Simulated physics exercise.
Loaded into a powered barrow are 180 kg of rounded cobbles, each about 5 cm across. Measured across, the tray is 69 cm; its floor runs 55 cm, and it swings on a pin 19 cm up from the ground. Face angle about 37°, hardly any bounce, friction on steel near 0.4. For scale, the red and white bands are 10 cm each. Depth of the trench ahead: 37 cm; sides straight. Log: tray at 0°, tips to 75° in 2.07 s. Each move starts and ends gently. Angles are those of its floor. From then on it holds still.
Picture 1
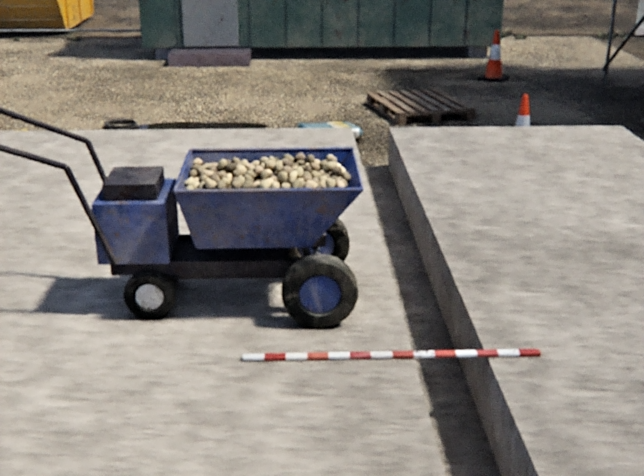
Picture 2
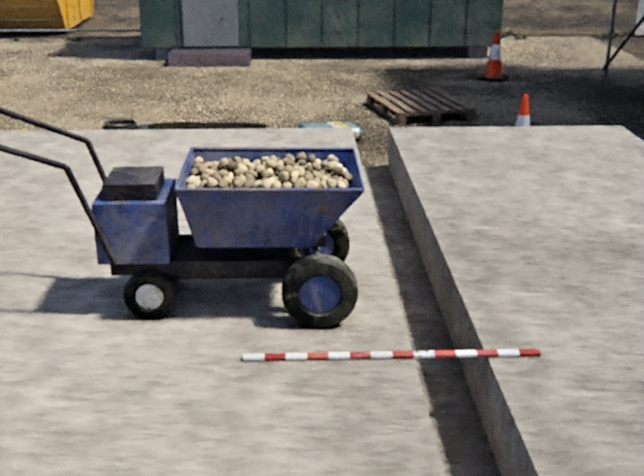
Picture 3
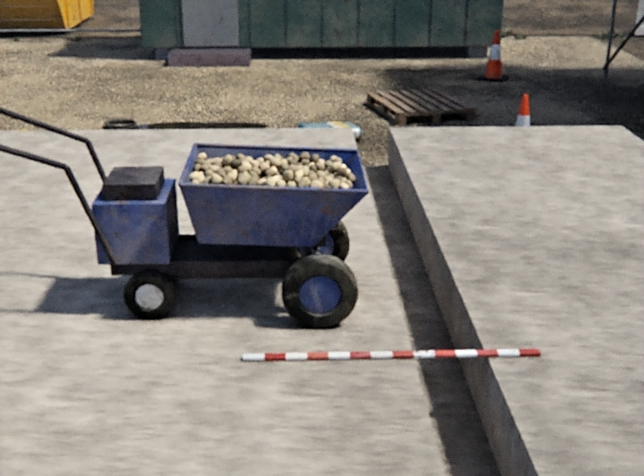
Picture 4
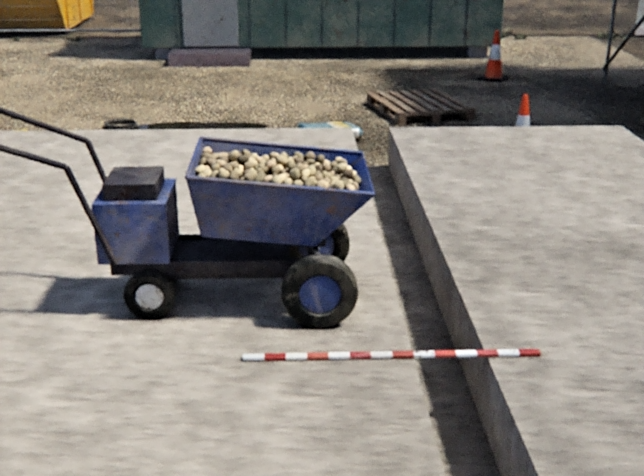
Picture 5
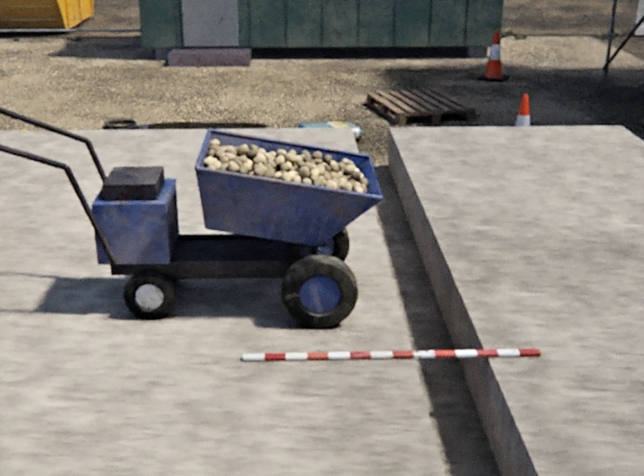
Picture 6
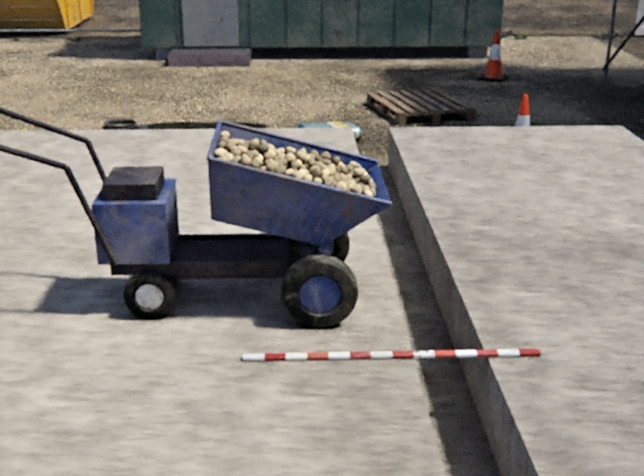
On a concrete surface in a work yard, a blue powered barrow loaded with rounded cobbles stands left of a narrow trench, near a red and white banded pole. Its tray, level at first, gradually tilts toward the right, the rear edge rising while the wheels stay still and the stones remain heaped inside.
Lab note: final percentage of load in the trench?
Approx. 67 %.
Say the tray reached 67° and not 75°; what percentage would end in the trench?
In that case some 70 per cent.
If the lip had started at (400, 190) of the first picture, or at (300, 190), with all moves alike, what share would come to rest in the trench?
Around 20 and then 85 percent.
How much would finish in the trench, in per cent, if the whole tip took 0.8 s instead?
Around 55 per cent would end in the trench.
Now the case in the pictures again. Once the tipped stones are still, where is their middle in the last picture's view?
Roughly at (446, 334).
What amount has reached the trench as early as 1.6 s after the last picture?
Approx. 40 % of the load.
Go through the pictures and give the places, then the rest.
In the first picture, lip at (363, 190), floor tilted 0°, highest stones at (264, 168).
In the second picture, lip at (364, 190), floor tilted 1°, highest stones at (254, 168).
In the third picture, lip at (368, 192), floor tilted 3°, highest stones at (241, 165).
In the fourth picture, lip at (374, 194), floor tilted 6°, highest stones at (231, 160).
In the fifth picture, lip at (382, 198), floor tilted 10°, highest stones at (226, 152).
In the sixth picture, the tray is at 15°, its lip at (391, 204); the top of the load is at (234, 144).
Then, 0.9 s after the last picture the floor is at 63°, 96 % in the tray, 4 % in the trench; the foremost stones are at (466, 296).
Then, 1.6 s after the last picture the floor is at 75°, 32 % in the tray, 39 % in the trench, 29 % past the trench; the foremost stones are at (582, 302).
Then, 1.9 s after the last picture the floor is at 75°, 11 % in the tray, 55 % in the trench, 34 % past the trench; the foremost stones are at (631, 306).
Then, 3.9 s after the last picture the floor is at 75°, 0 % in the tray, 67 % in the trench, 33 % past the trench; the foremost stones are at (644, 306).
